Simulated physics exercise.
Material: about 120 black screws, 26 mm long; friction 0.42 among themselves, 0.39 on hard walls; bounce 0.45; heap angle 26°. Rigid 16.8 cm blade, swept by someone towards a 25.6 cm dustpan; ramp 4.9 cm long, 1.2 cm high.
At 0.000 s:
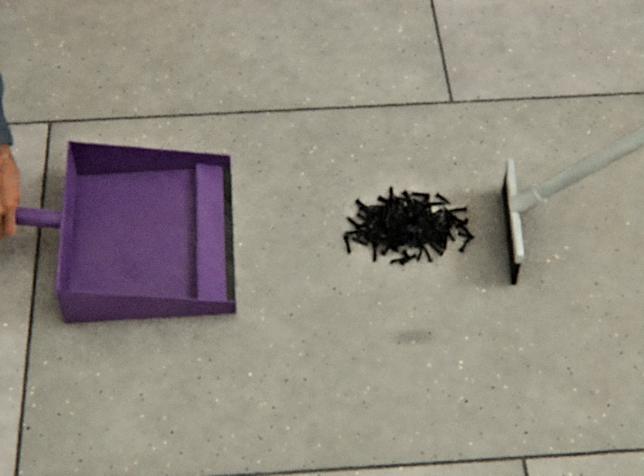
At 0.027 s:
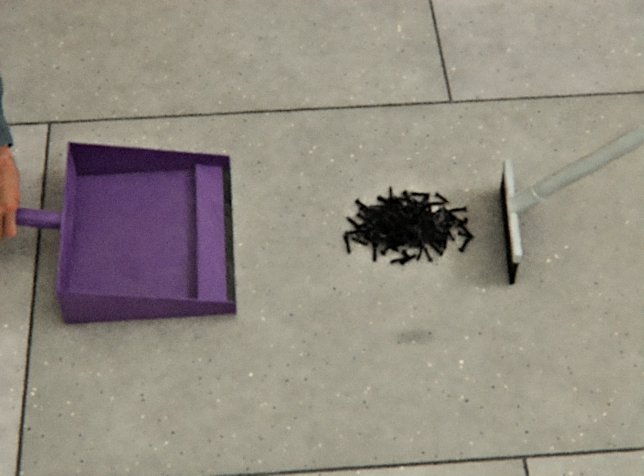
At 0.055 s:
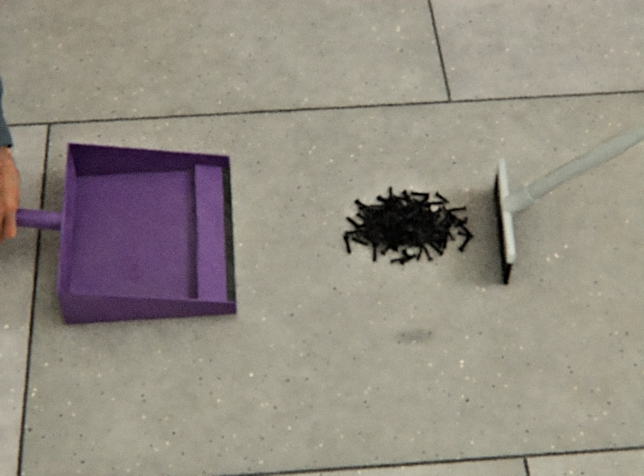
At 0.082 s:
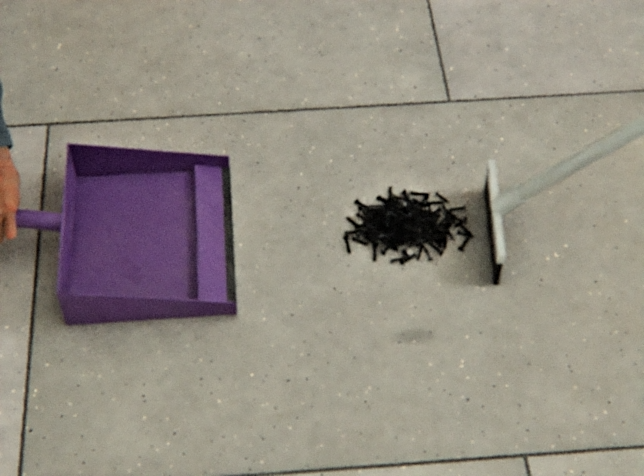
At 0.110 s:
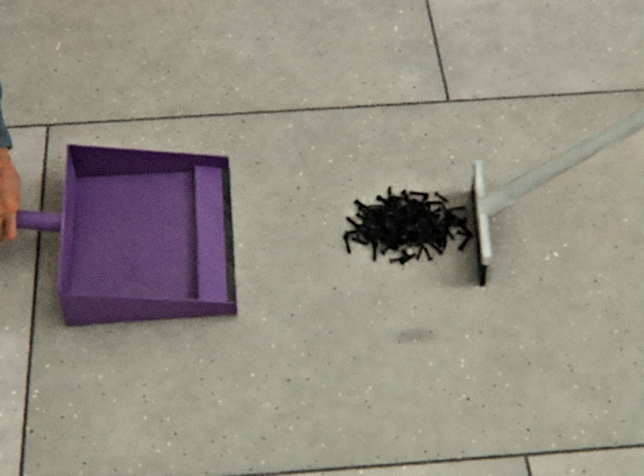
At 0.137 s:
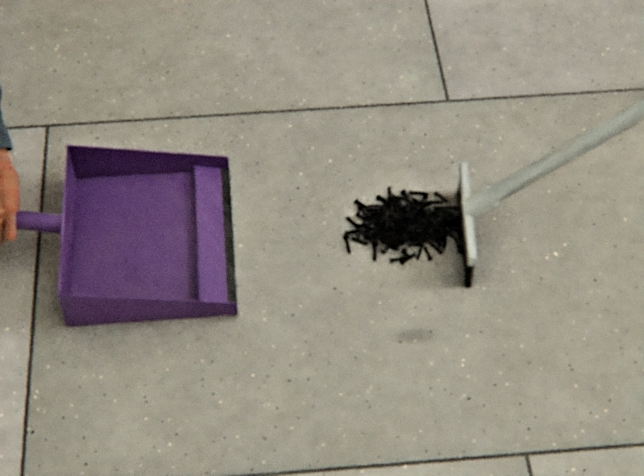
A pale-handled squeegee or broom with a black lower edge slides slowly leftward from the right across a speckled grey tiled floor, seen from above at an angle. A small heap of black screws lies in the middle, with a purple dustpan held still by a hand at the left. The blade closes the gap and reaches the heap's right edge, shifting only a few pieces, while the view stays practically steady.
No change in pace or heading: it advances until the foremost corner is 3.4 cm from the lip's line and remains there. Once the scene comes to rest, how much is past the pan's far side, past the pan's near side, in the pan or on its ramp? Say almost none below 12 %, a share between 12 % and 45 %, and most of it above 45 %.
Far side: Almost none. Near side: Almost none. Pan: A share.
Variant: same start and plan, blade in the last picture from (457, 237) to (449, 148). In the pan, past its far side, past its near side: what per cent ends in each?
The pan gets 30, the far side 25 and the near side 0.
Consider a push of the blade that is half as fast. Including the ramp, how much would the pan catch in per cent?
Then roughly 15 per cent.
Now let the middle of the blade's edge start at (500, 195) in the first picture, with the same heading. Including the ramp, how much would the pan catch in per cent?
It would come to about 30 in a hundred.
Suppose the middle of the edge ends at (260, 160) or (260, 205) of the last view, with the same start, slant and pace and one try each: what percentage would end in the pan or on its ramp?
About 15 % and 35 %.
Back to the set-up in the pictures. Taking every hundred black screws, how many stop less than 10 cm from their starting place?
I'd estimate roughly 5 per cent.
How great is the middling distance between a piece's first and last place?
About 24 cm.
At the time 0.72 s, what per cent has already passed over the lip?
Roughly 35 in a hundred.
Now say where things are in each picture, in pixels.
The first picture shows blade from (519, 258) to (509, 167), moved 0.0 cm, 0 of the pieces shifted so far; middle of the pieces at (404, 224); pan at (138, 242).
The second picture shows blade from (517, 258) to (507, 166), moved 0.3 cm, 0 of the pieces shifted so far; middle of the pieces at (404, 224).
The third picture shows blade from (511, 258) to (500, 167), moved 1.1 cm, 0 of the pieces shifted so far; middle of the pieces at (404, 224).
The fourth picture shows blade from (501, 259) to (491, 167), moved 2.4 cm, 0 of the pieces shifted so far; middle of the pieces at (404, 224).
The fifth picture shows blade from (486, 260) to (477, 168), moved 4.3 cm, 0 of the pieces shifted so far; middle of the pieces at (404, 223).
The sixth picture shows blade from (472, 261) to (463, 169), moved 6.2 cm, 7 of the pieces shifted so far; middle of the pieces at (403, 223); pan at (138, 244). The blade's pace is about 0.71 m/s, heading 3 degrees towards the viewer's side.
After 0.33 s, middle of the blade 18 cm from the lip; 0 % over the lip, far side 0 %, near side 0 %.
After 0.46 s, middle of the blade 9 cm from the lip; 0 % over the lip, far side 0 %, near side 0 %.
After 0.72 s, middle of the blade 4 cm from the lip; 35 % over the lip, far side 5 %, near side 0 %.
At rest (1.7 s), far side 5 %, near side 0 %, pan 30 %, in front of the lip or behind the blade 65 %.
